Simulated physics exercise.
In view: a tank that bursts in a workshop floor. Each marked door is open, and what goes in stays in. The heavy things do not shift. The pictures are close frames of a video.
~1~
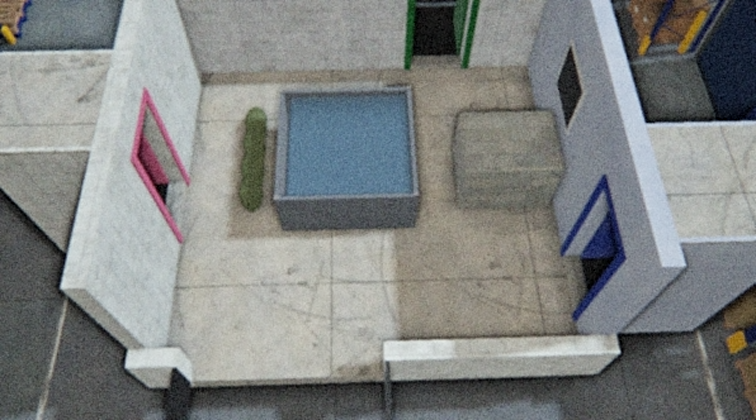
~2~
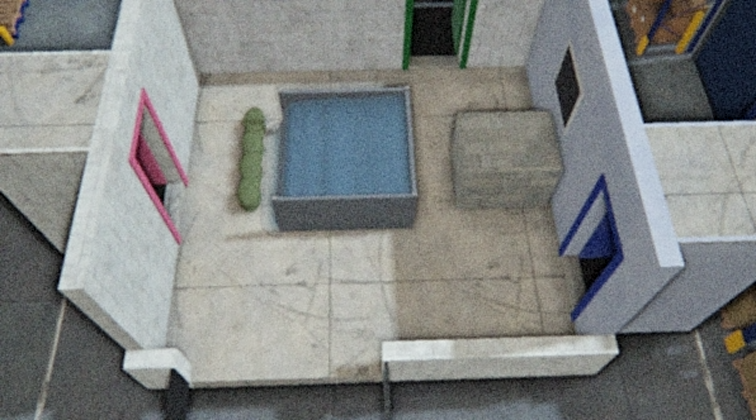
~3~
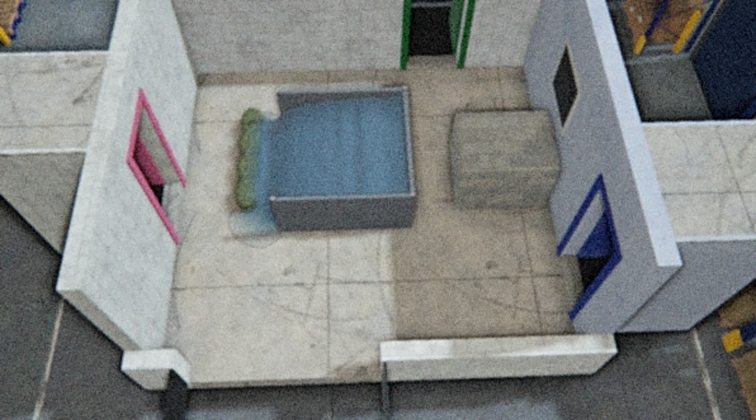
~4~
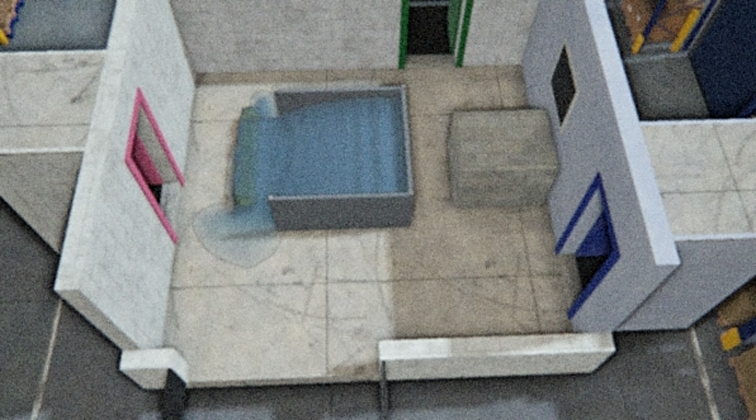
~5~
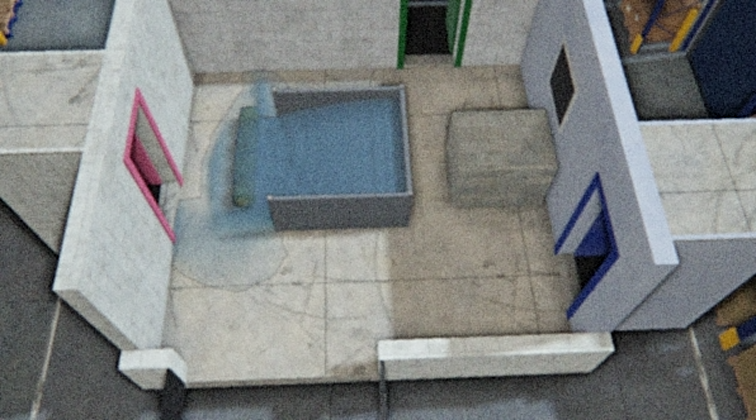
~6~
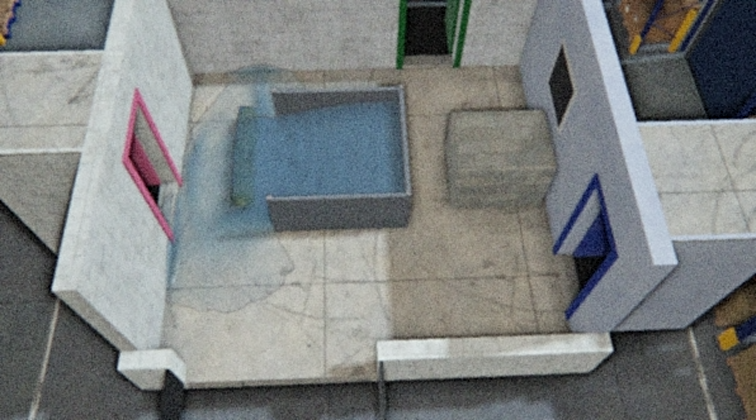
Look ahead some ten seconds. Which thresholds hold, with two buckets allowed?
One by one: The blue door stays under that; the pink door takes more than that; the green door takes more than that.
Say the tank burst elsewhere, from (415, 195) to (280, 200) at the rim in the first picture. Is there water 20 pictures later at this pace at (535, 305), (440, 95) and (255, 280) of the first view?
One after the other: Covered, not flooded, under water.
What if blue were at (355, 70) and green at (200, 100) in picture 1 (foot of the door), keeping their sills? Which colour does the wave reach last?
Last comes the door marked blue.
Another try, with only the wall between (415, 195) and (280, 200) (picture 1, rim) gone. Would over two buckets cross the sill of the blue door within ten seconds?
One by one: The blue door is over.
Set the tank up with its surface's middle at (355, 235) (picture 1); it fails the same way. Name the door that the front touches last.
It is the one in blue.
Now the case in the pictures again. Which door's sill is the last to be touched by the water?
It is the one in blue.
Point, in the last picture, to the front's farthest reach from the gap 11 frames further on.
Near (471, 73).
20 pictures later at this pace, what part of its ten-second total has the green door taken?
Close to 0 %.
A moment on, water covers 35 % of the floor; the blue door not reached, the pink door over two buckets in, the green door not reached.
Next, water covers 45 % of the floor; the blue door not reached, the pink door over two buckets in, the green door wet at the sill, nothing in.
Then, water covers 60 % of the floor; the blue door not reached, the pink door over two buckets in, the green door wet at the sill, nothing in.
Later, water covers 65 % of the floor; the blue door wet at the sill, nothing in, the pink door far over two buckets in, the green door wet at the sill, nothing in.
In the end, water covers 85 % of the floor; the blue door wet at the sill, nothing in, the pink door far over two buckets in, the green door over two buckets in.
